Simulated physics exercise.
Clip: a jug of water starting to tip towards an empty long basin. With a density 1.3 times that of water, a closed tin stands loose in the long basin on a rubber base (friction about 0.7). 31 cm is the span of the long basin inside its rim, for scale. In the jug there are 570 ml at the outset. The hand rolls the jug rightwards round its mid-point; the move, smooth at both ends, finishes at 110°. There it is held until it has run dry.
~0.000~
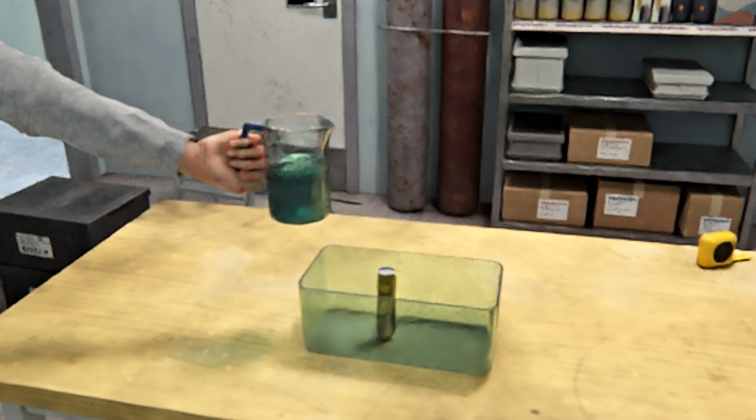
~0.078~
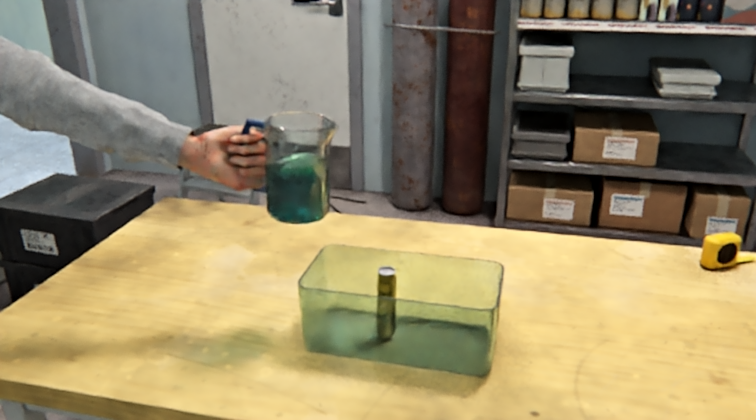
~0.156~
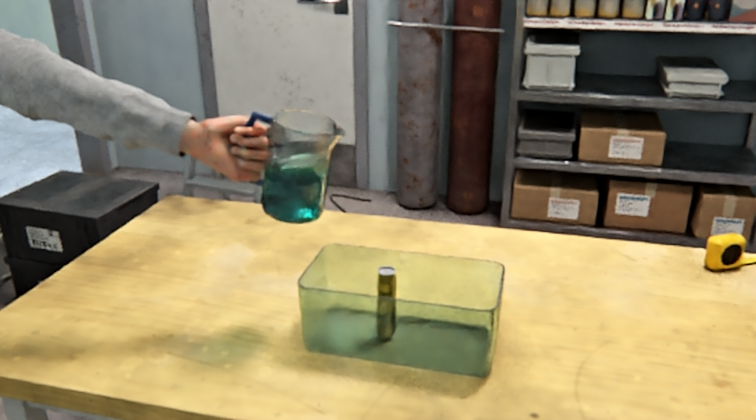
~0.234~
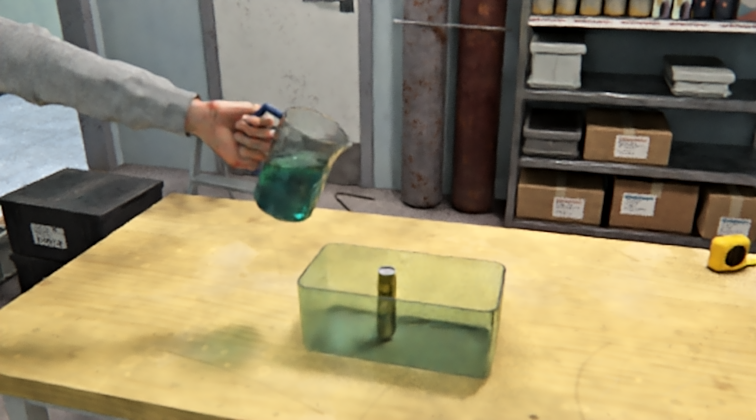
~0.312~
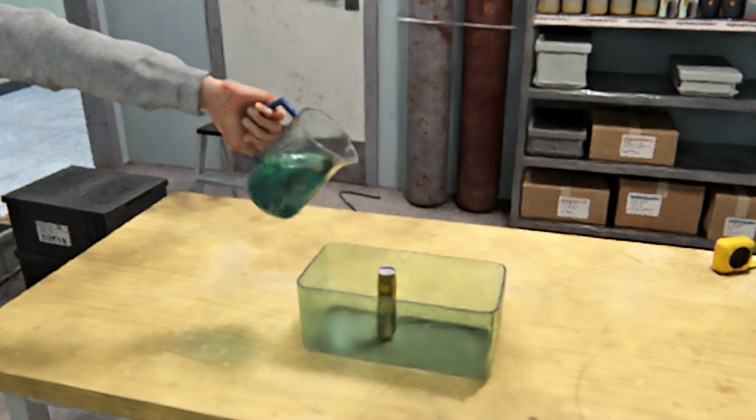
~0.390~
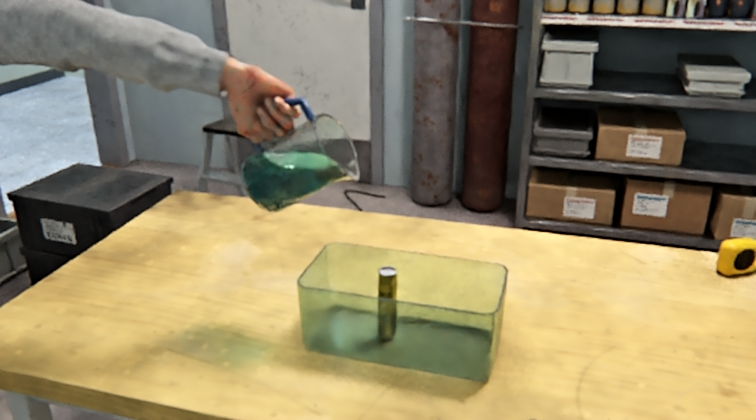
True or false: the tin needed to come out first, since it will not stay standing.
True.
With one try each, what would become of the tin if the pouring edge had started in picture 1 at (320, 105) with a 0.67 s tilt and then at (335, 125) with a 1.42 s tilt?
Try 1: Tipped over; try 2: Tipped over.
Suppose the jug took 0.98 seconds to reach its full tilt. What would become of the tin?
In that case the tin overturns.
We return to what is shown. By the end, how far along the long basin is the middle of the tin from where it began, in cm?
Roughly 8.0 cm.
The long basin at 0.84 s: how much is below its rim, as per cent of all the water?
It works out near 62 per cent.
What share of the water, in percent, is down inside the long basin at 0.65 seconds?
Fraction in basin: Approx. 6%.
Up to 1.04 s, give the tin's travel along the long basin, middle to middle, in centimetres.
Some 5 cm.
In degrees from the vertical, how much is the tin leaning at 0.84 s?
Looks like some 0 degrees from vertical upright.
Then, 0.65 s in, the tilt is 105° and 66 per cent is still to pour; the tin stands where it began.
Then, 0.84 s in, the tilt is 110° and 19 per cent is still to pour; the tin stands where it began.
Then, 1.04 s in, the tilt is 110° and 2 per cent is still to pour; the tin leans 47°.
Then, 1.26 s in, the tilt is 110° and 0 per cent is still to pour; the tin lies on its side.
Finally, the tin lies on its side.
